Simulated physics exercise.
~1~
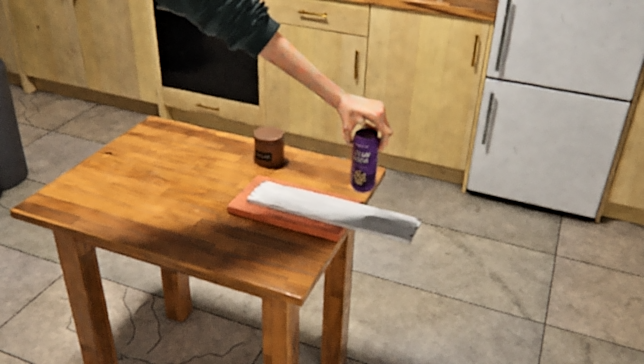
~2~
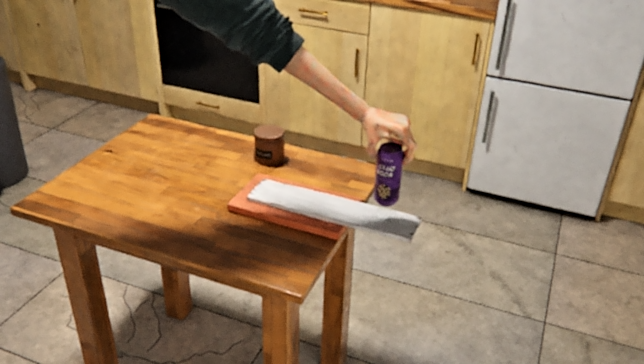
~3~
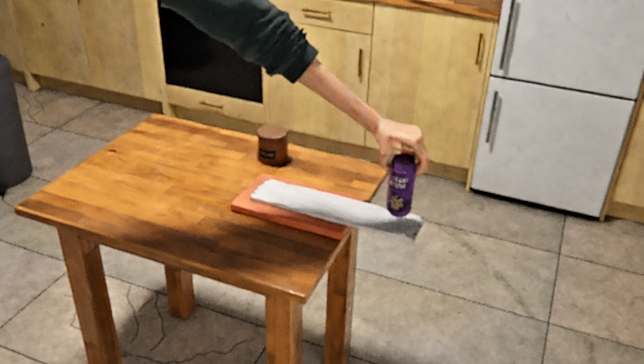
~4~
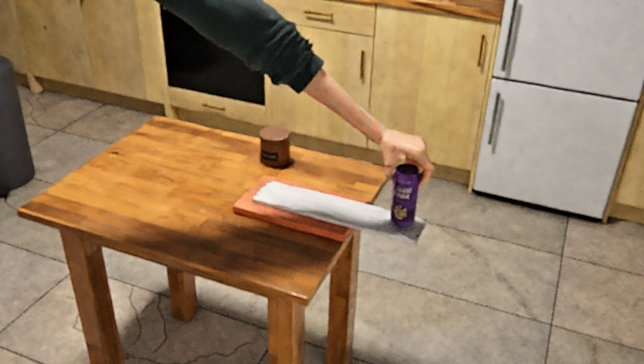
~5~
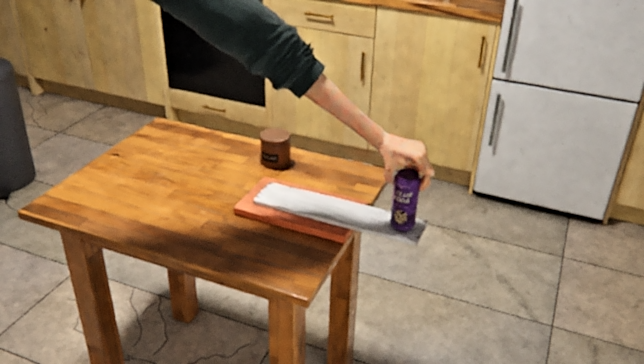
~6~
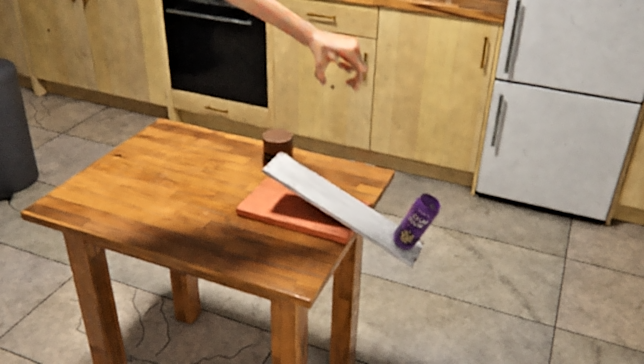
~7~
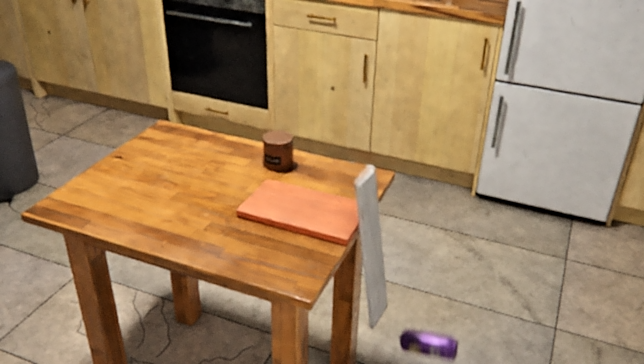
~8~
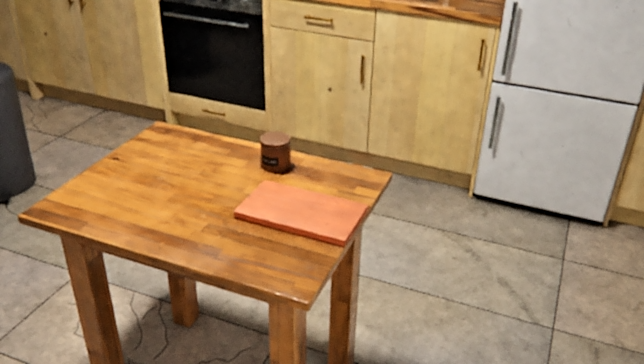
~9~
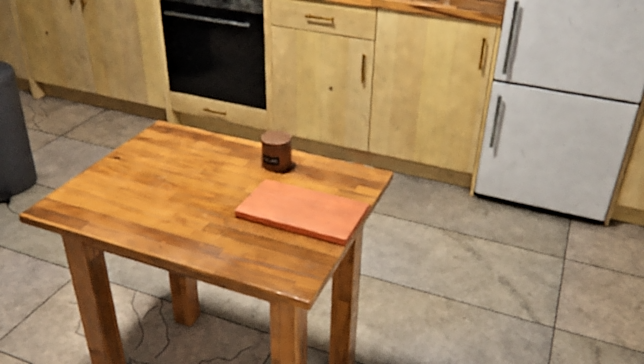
An arm in a dark green sleeve reaches over a wooden table in a kitchen, seen from slightly above by a gently swaying camera, holding a purple can upright. On the table sit a brown jar and an orange slab, with a white board lying across the slab and jutting past the right edge. The hand moves the can right and lowers it onto the board's overhanging end. When the hand lets go and draws back, the board tips and the can leans. Both drop off the edge towards the floor and out of sight, leaving the slab and jar in place.
